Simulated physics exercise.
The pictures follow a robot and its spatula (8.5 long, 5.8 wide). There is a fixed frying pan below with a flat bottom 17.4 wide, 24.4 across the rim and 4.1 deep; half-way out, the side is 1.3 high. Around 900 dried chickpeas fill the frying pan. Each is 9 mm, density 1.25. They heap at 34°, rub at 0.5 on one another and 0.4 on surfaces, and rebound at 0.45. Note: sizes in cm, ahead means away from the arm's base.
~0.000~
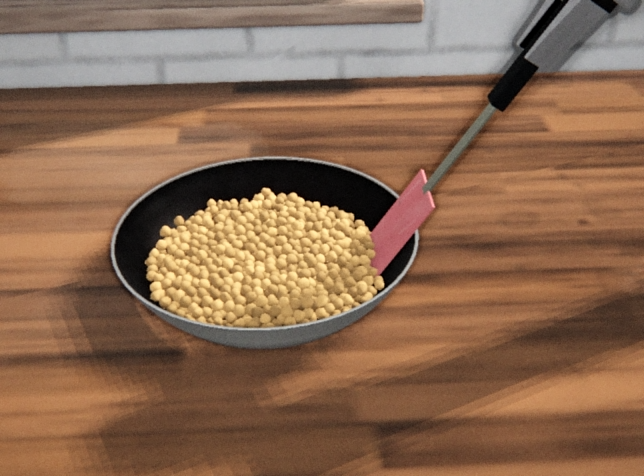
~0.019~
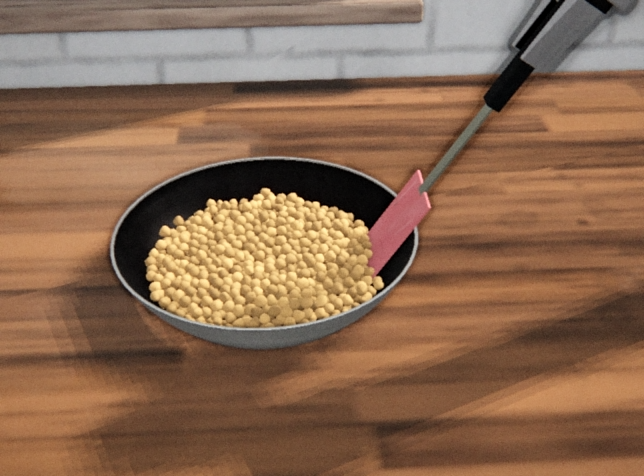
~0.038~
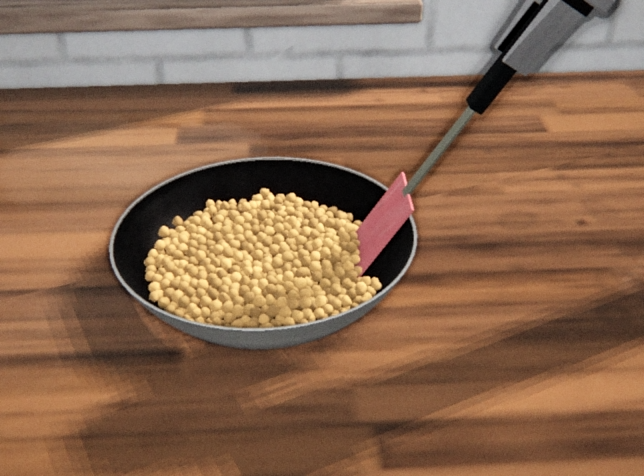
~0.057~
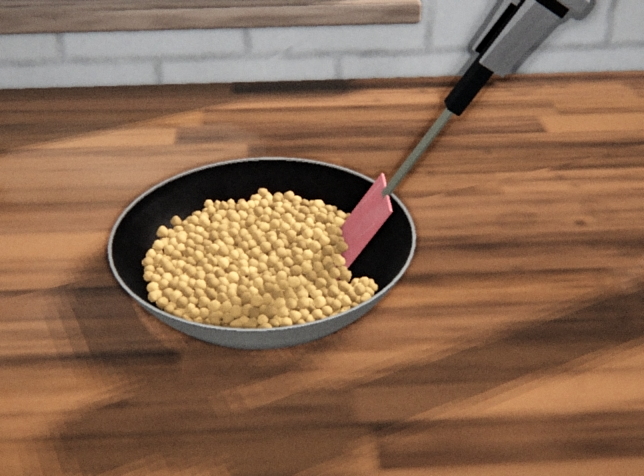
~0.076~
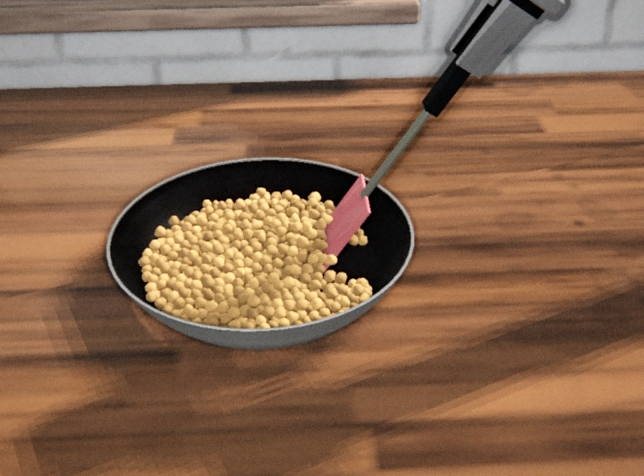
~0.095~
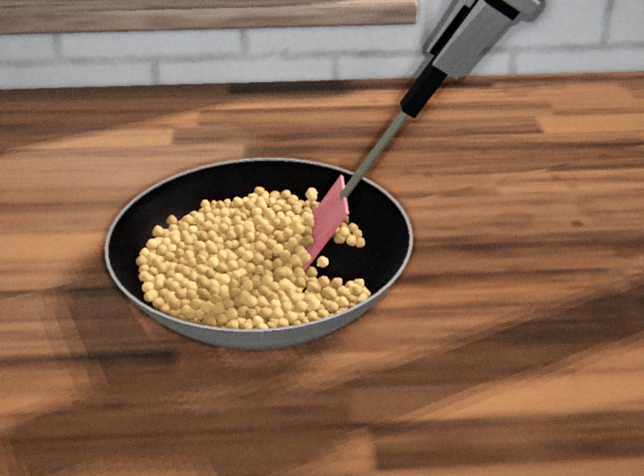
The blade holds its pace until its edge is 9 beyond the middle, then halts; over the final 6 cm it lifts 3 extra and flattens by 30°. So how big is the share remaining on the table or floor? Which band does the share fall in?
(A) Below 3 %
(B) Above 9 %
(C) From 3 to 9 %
Above 9 %.
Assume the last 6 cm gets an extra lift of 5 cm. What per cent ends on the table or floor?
15 %.
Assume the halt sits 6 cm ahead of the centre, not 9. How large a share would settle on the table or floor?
5 %, roughly.
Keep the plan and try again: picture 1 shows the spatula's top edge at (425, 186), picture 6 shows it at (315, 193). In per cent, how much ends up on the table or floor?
Some 20 per cent.
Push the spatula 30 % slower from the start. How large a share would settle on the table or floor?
Around 10 per cent would finish on the table or floor.
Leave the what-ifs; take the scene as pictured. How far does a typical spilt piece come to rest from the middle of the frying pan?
It works out to near 22 cm.
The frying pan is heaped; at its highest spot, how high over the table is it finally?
Some 4.5 cm above the table.
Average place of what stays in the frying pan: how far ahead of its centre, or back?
Offset forward: Around 2.5 cm.
After 0.14 s, sloping 57°, highest piece 6 above the table; 900 in the frying pan.
After 0.19 s, sloping 45°, highest piece 6 above the table; 900 in the frying pan.
After 0.41 s, sloping 27°, highest piece 5 above the table; 789 in the frying pan, 110 on the table or floor, 1 on the blade or in flight.
After 1.46 s, sloping 27°, highest piece 5 above the table; 788 in the frying pan, 112 on the table or floor.
At rest, 788 in the frying pan, 112 on the table or floor. That is 12 % on the table or floor.
